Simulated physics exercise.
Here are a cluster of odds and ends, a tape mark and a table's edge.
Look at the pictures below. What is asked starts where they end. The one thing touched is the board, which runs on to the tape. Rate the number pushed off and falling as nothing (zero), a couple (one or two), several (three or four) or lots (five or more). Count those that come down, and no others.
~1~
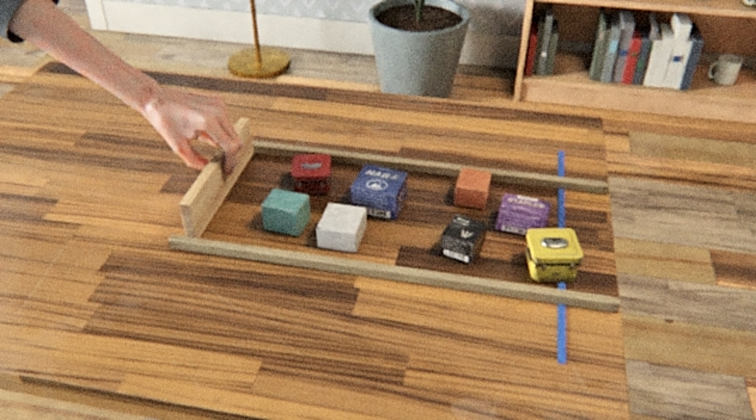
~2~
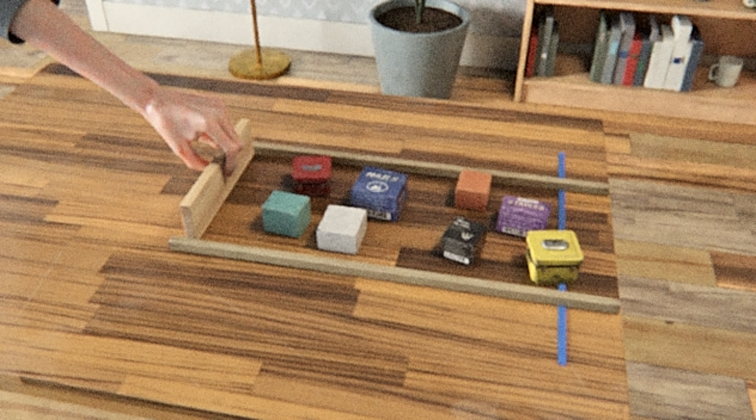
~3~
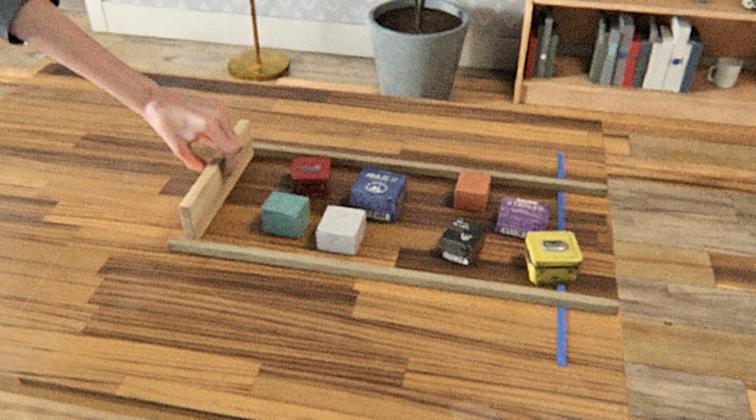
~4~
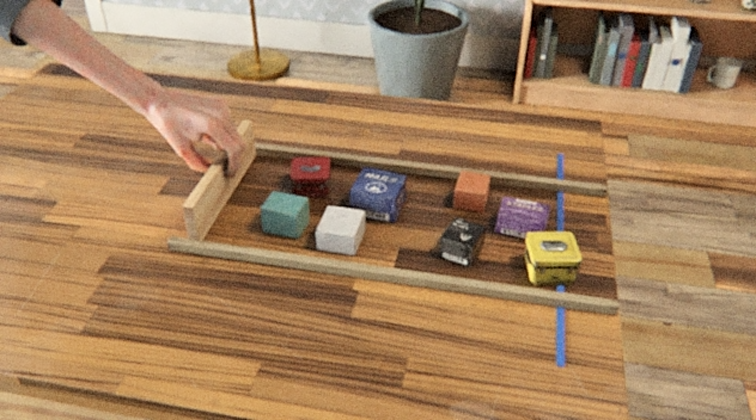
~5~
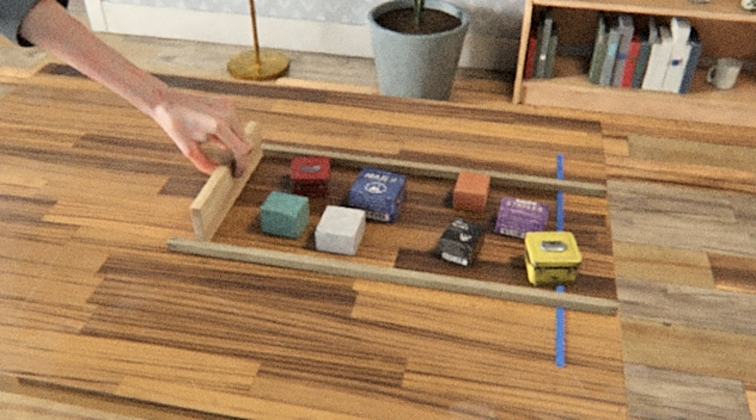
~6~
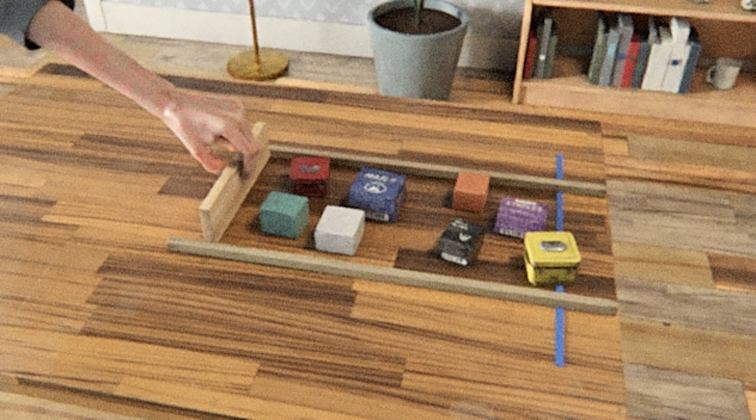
It is lots.
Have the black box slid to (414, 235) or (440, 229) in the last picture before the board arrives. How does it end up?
Placed there, the black box ends up gone, and in the other spot it ends up gone.
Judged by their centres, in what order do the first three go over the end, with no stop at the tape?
Yellow case, purple box, black box.
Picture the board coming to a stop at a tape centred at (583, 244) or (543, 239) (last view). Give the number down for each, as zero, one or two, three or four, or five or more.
First tape: More than four; second tape: 3 or 4.
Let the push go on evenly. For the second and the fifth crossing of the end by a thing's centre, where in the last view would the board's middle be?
Pixels, in order: Around (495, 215), around (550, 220).
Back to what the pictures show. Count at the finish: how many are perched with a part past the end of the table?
The number would be 1.
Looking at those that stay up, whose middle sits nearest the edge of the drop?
Answer: The orange block.
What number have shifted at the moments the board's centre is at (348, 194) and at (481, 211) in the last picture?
At the first place 4, at the second 8.
Early on, none off yet; yellow case at rest near (550, 258); purple box at rest near (522, 219); orange block at rest near (471, 191).
A while later, none off yet; yellow case moving near (558, 260); purple box travelled a little near (536, 222); orange block travelled about its own width near (505, 191).
Further along, one off so far; yellow case on its side near (652, 326); purple box leaning a little near (628, 238); orange block travelled well along near (565, 197).
Finally, the number that fall off is five or more; lost, white block, blue box, black box, purple box and yellow case.
